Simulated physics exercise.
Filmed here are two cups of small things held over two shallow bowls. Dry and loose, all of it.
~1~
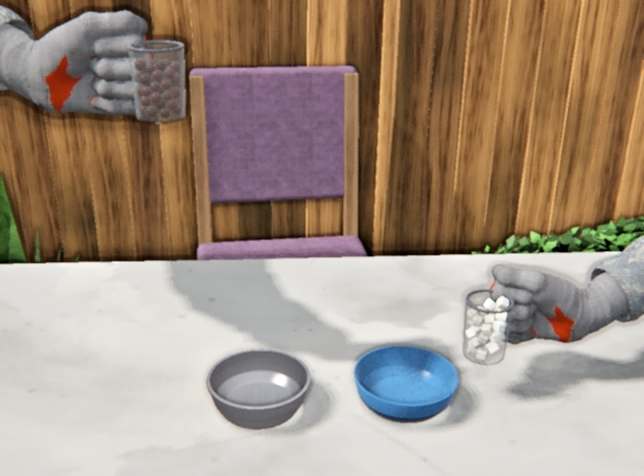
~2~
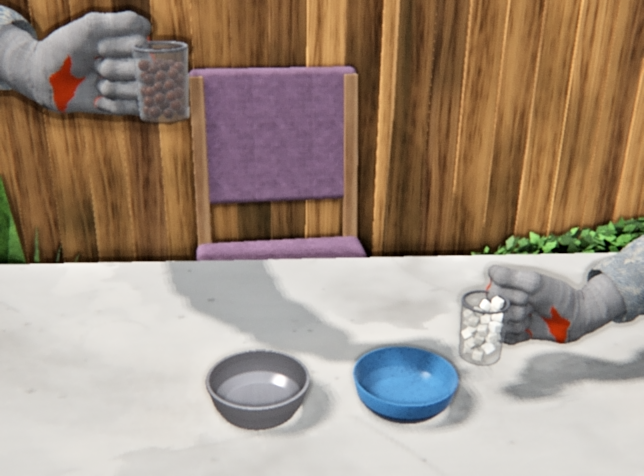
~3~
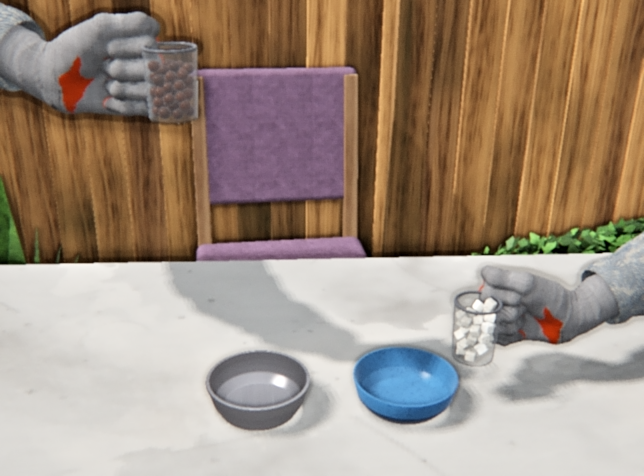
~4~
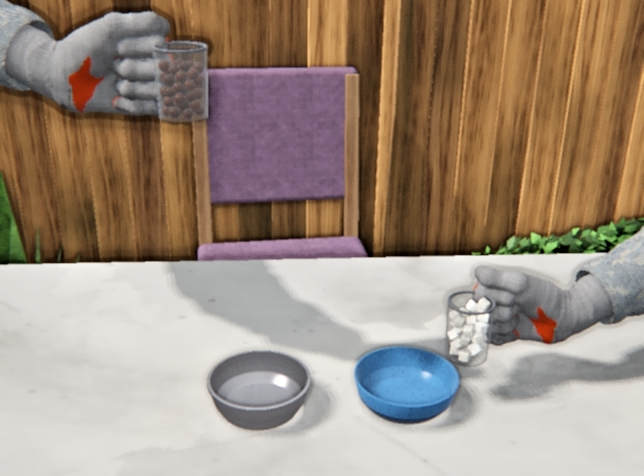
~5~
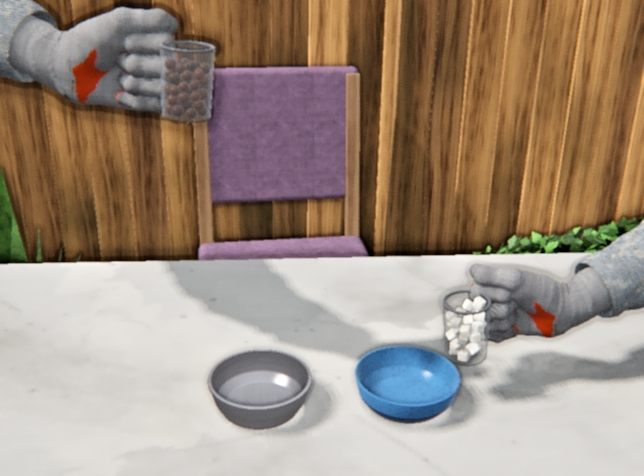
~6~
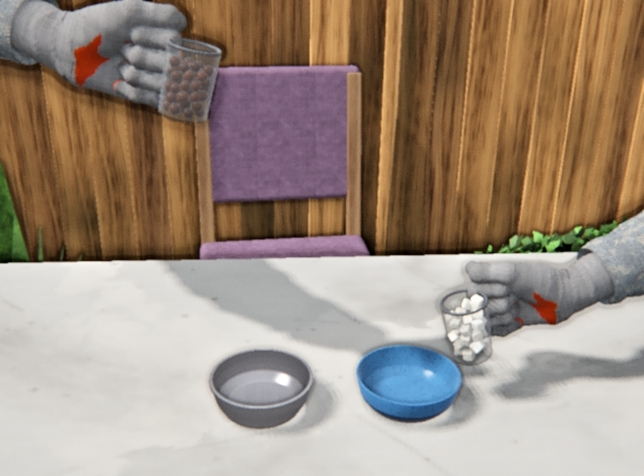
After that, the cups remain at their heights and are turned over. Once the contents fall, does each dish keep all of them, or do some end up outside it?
The left dish lets some escape, the right dish keeps all of them.
Then, 0.31 s after the last picture, left, all still in the cup; right, all still in the cup.
Then, 0.70 s after the last picture, left, all still in the cup; right, all still in the cup.
Then, 1.11 s after the last picture, left, about two thirds still in the cup, a stray few in the dish, about a third in the air; right, all still in the cup.
By the end, left, about two thirds in the dish, about a third outside the dish; right, all in the dish, none outside the dish.
